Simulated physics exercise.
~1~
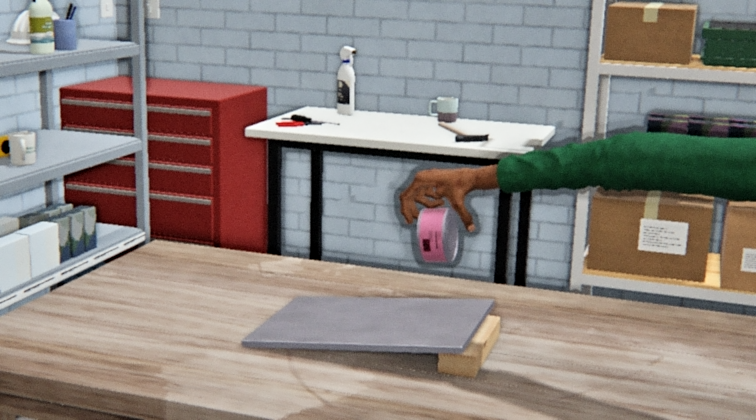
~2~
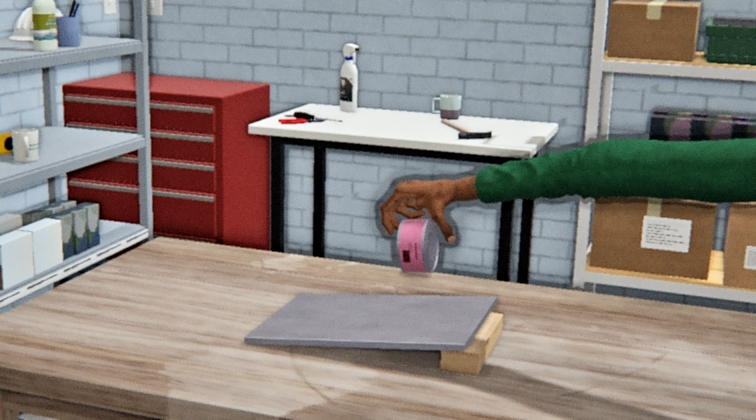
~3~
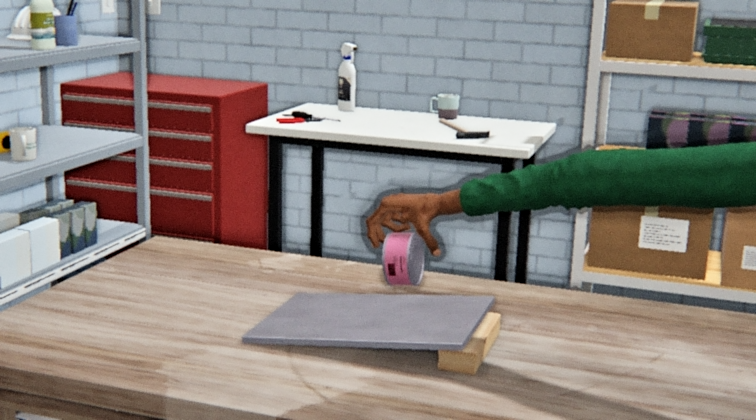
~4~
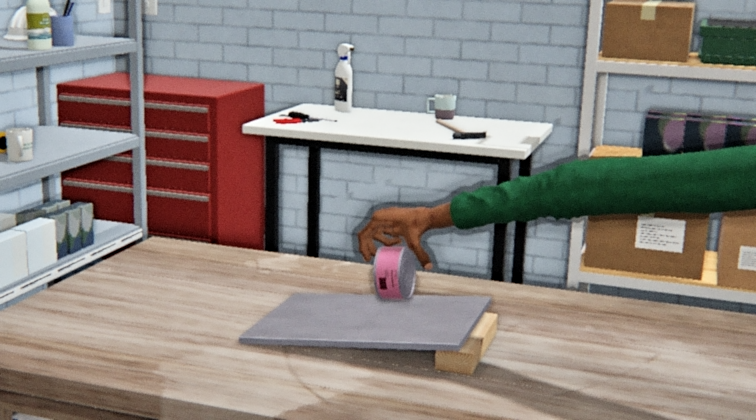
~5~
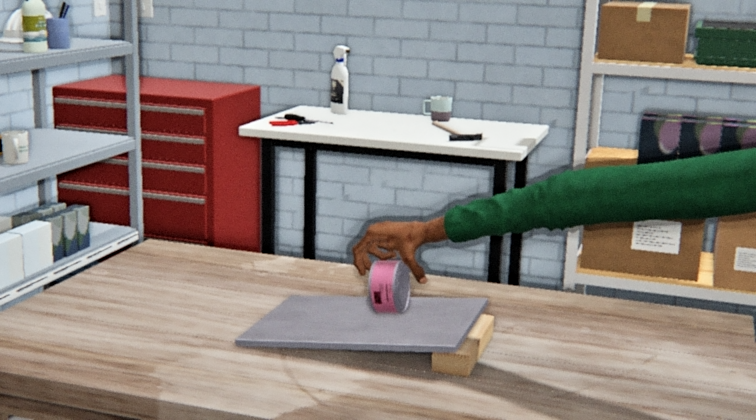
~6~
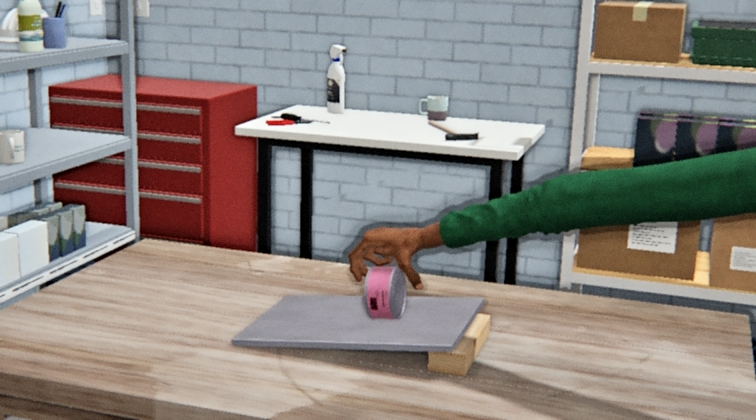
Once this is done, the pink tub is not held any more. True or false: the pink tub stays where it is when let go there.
True.
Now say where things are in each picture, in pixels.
In the first frame, on its way; pink tub (438, 235).
In the second frame, on its way; pink tub (418, 246).
In the third frame, on its way; pink tub (404, 259).
In the fourth frame, on its way; pink tub (395, 273).
In the fifth frame, on its way; pink tub (390, 287).
In the sixth frame, in place under the hand; pink tub (386, 293).
Then, 0.30 s on from there, no change.
Then, 0.70 s on from there, pink tub resting near (386, 293).
In the end, it is unmoved. At the end, from the last picture's camera, pink tub near (386, 293). The pink tub keeps its place.
